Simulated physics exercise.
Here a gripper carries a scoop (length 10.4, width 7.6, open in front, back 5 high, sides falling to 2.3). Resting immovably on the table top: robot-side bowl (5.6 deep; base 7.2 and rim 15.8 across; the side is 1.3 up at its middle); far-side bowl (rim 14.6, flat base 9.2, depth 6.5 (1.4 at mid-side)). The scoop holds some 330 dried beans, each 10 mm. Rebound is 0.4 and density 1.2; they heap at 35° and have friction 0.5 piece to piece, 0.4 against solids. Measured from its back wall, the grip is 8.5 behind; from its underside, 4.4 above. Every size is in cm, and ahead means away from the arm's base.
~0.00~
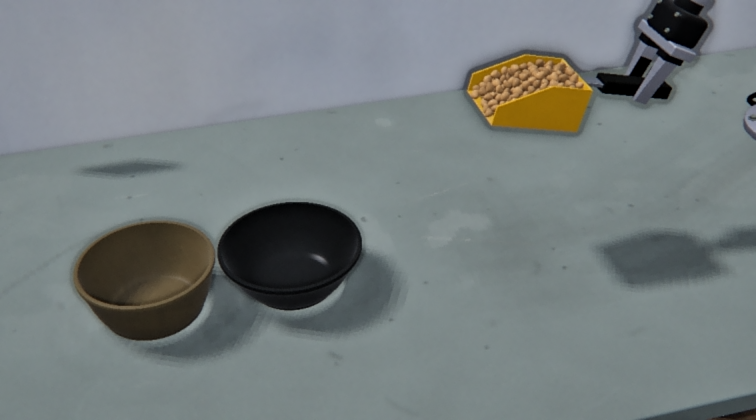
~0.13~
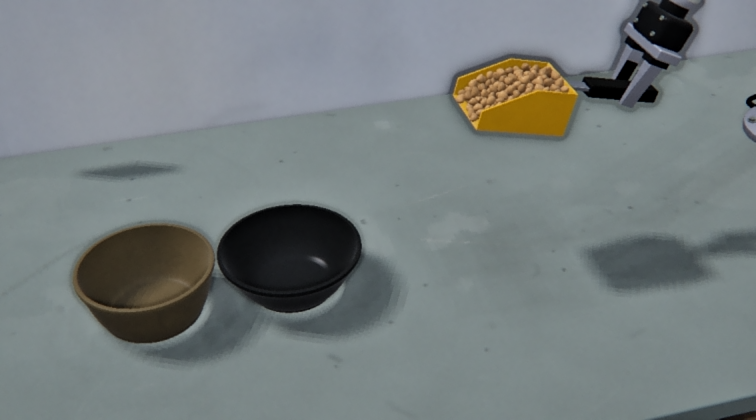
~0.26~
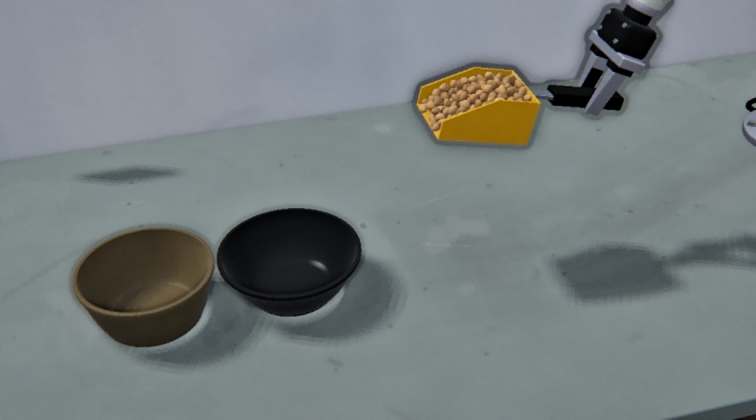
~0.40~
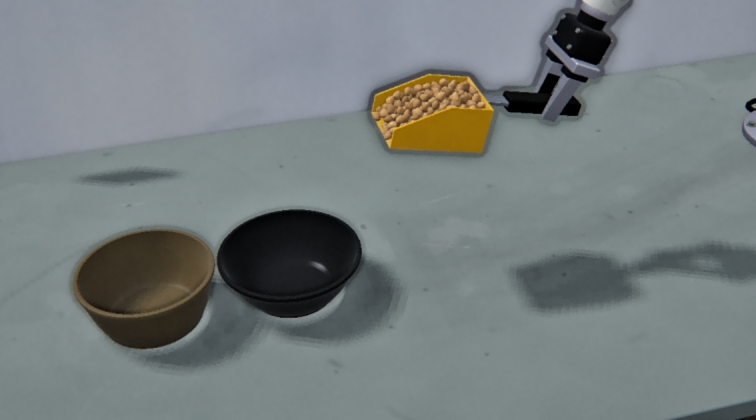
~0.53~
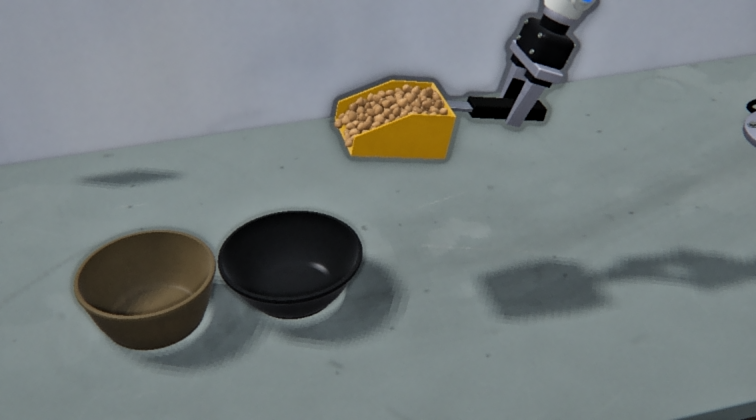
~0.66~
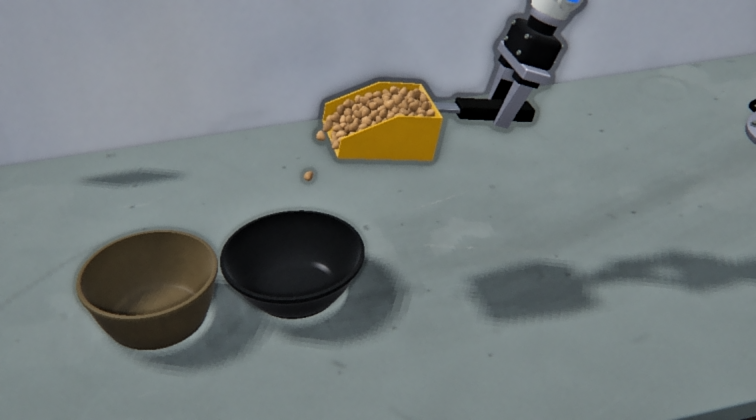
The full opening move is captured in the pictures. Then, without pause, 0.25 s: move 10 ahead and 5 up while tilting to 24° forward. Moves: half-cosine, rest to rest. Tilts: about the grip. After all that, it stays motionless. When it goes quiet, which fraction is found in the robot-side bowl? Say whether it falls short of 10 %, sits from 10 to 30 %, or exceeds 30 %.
It exceeds 30 %.
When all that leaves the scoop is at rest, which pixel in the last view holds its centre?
In the final picture, somewhere near (272, 284).
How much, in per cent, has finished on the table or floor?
Roughly 10 per cent.
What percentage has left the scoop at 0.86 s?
I'd say some 5 percent by then.
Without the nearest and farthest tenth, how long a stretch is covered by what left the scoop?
It covers roughly 14 centimetres.
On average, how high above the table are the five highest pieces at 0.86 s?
22 cm or thereabouts.
After 0.76 s, level, highest piece 23 above the table; 330 on the scoop, 1 in the robot-side bowl, 1 in flight or on a rim.
After 0.86 s, tilted 21° forward, highest piece 22 above the table; 321 on the scoop, 2 in the robot-side bowl, 9 in flight or on a rim.
After 1.11 s, tilted 24° forward, highest piece 18 above the table; 158 in the robot-side bowl, 90 on the scoop, 17 on the table or floor, 13 in the far-side bowl, 54 in flight or on a rim.
After 2.16 s, tilted 24° forward, highest piece 6 above the table; 275 in the robot-side bowl, 39 on the table or floor, 15 in the far-side bowl, 3 in flight or on a rim.
In the end, 275 in the robot-side bowl, 39 on the table or floor, 15 in the far-side bowl, 3 in flight or on a rim. That is 83 % in the robot-side bowl.
